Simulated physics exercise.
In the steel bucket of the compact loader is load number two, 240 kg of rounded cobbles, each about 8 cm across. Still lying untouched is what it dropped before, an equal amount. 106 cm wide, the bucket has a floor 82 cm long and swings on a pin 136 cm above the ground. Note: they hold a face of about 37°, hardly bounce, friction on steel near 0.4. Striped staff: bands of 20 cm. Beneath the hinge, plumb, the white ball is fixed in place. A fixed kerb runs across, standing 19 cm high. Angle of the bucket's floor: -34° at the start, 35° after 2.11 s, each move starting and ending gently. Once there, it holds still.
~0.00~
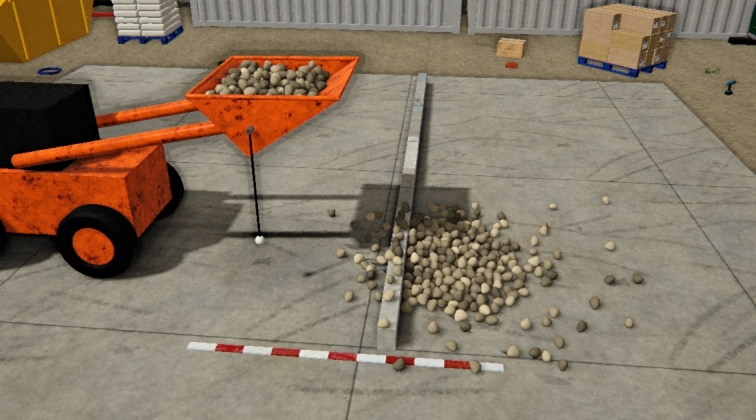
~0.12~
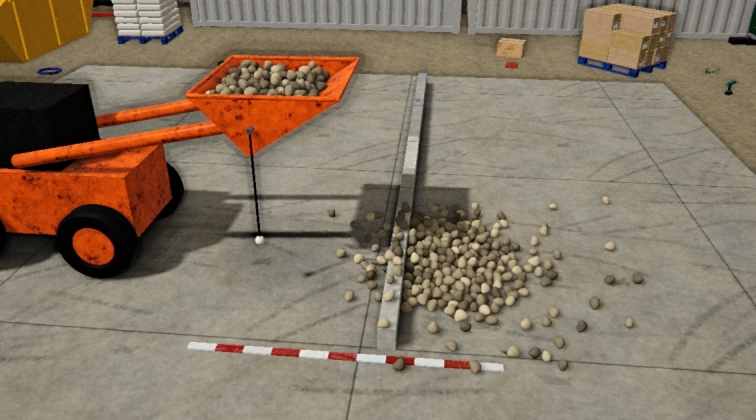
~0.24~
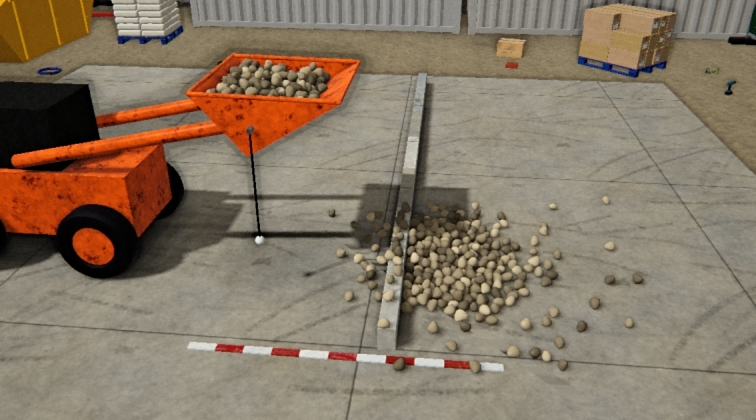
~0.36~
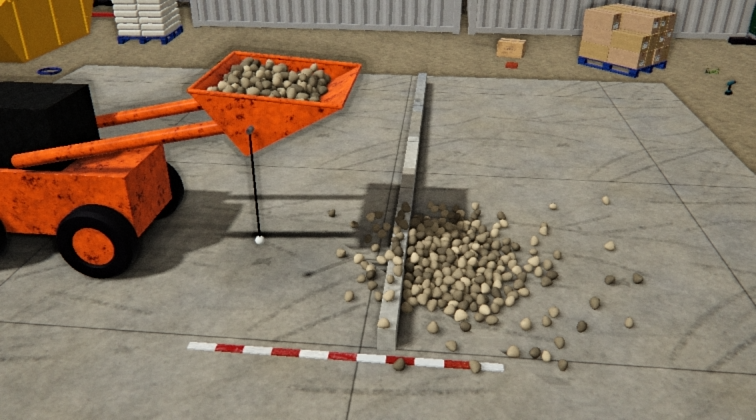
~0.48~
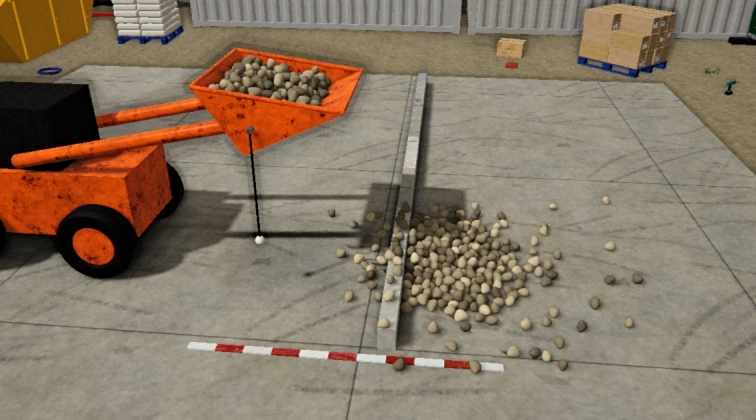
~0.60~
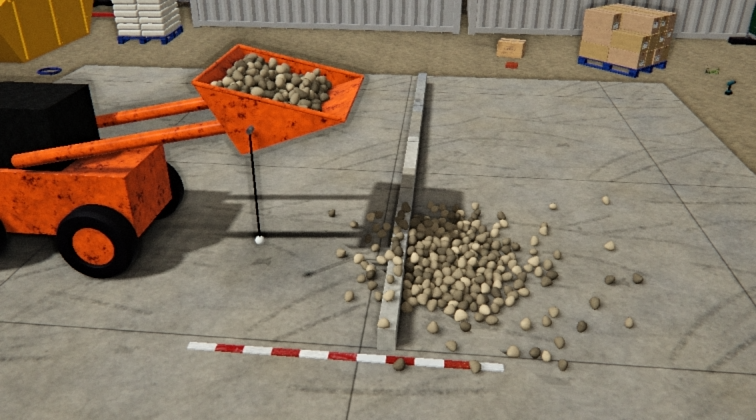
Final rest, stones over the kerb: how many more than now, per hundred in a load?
14 per hundred.
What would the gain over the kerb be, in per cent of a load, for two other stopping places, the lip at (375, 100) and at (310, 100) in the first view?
Around 75 percent, then around 0 percent.
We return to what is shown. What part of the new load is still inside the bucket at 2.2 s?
It keeps some 25 percent of its load.
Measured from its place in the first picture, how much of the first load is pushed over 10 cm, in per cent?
Close to 5 per cent.
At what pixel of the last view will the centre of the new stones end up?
Roughly pixel (373, 248) in the last view.
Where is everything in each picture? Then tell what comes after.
The first picture shows lip at (339, 99), floor tilted -34°, highest stones at (262, 71). The earlier load is highest near (395, 250), 23 cm above ground level, 11 % on this side of the kerb, 89 % over the kerb.
In the second picture, the bucket is at -33°, its lip at (340, 100); the top of the load is at (255, 70); the stones move at 0.0 m/s on average.
In the third picture, the bucket is at -32°, its lip at (341, 103); the top of the load is at (256, 70); the stones move at 0.1 m/s on average.
In the fourth picture, the bucket is at -29°, its lip at (342, 107); the top of the load is at (250, 69); the stones move at 0.1 m/s on average.
The fifth picture shows lip at (344, 113), floor tilted -25°, highest stones at (250, 67); the stones move at 0.1 m/s on average.
The sixth picture shows lip at (345, 120), floor tilted -20°, highest stones at (249, 64); the stones move at 0.1 m/s on average.
After 1.6 s the floor is at 24°; in per cent of one load, 99 in the bucket, 12 on this side of the kerb, 89 over the kerb; the foremost stones are at (602, 265).
After 2.2 s the floor is at 35°; in per cent of one load, 26 in the bucket, 83 on this side of the kerb, 91 over the kerb; the foremost stones are at (602, 265).
After 2.6 s the floor is at 35°; in per cent of one load, 1 in the bucket, 101 on this side of the kerb, 98 over the kerb; the foremost stones are at (602, 265).
After 5.1 s the floor is at 35°; in per cent of one load, 0 in the bucket, 96 on this side of the kerb, 104 over the kerb; the foremost stones are at (602, 265). Net gain over the kerb, 14.
